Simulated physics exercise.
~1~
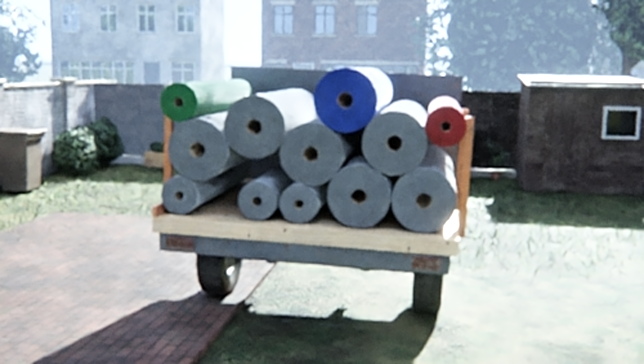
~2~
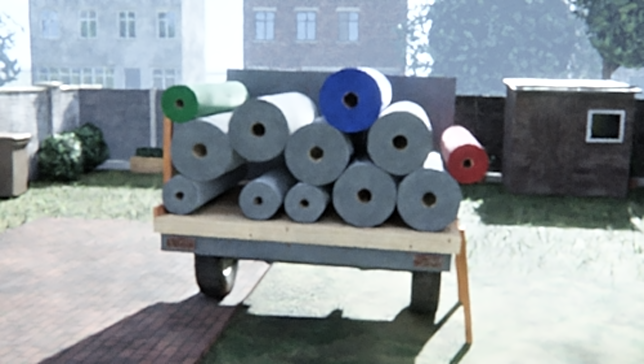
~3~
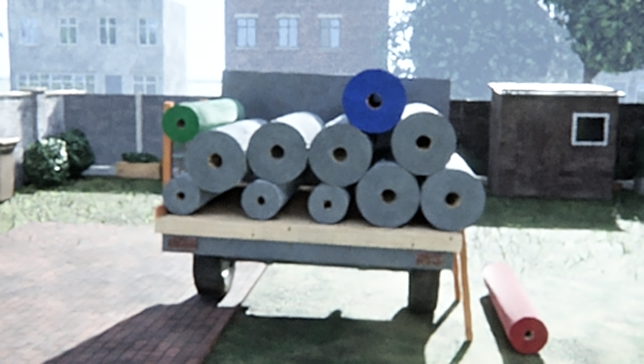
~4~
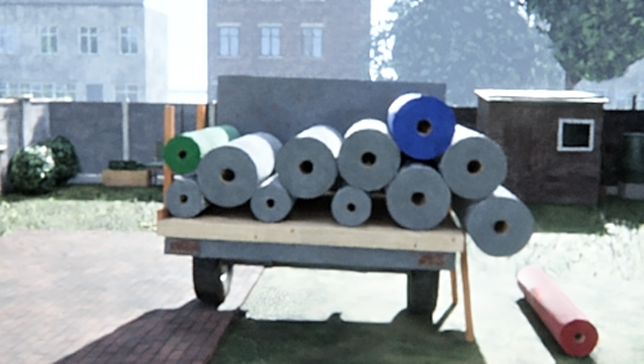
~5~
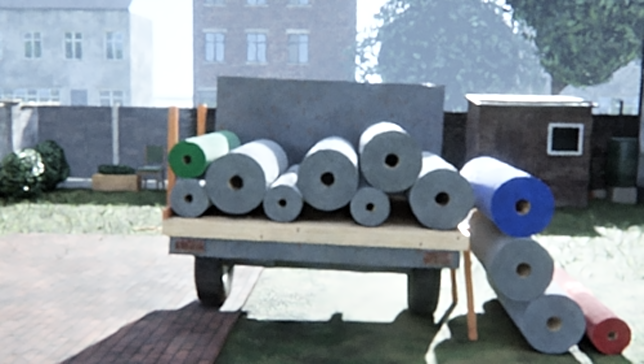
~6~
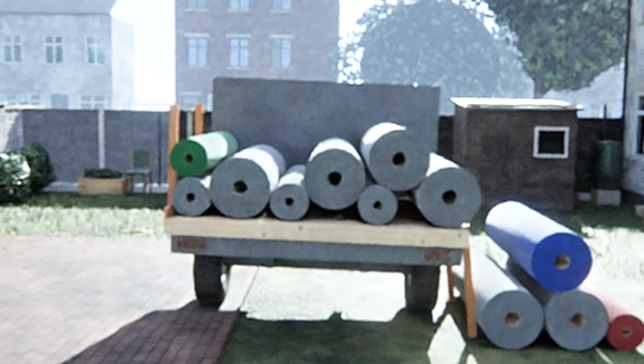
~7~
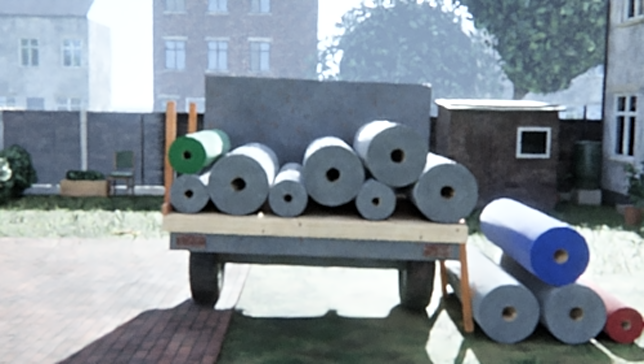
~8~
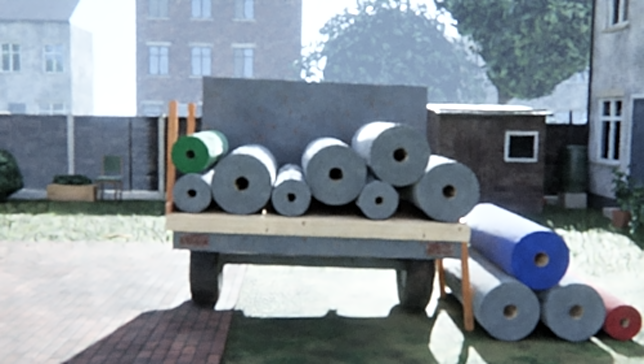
In a sunlit yard with a wall, a small shed and pale buildings behind, a parked farm trailer is seen from the rear, stacked with grey rolls plus a green one at upper left, a blue one on top and a red one at right. The orange posts on the right drop, and the red roll falls to the ground. The stack spreads rightward, and grey rolls and the blue one tumble off that side. The blue roll settles on two grey ones beside the red, while the green stays on the deck atop the remaining grey rolls.
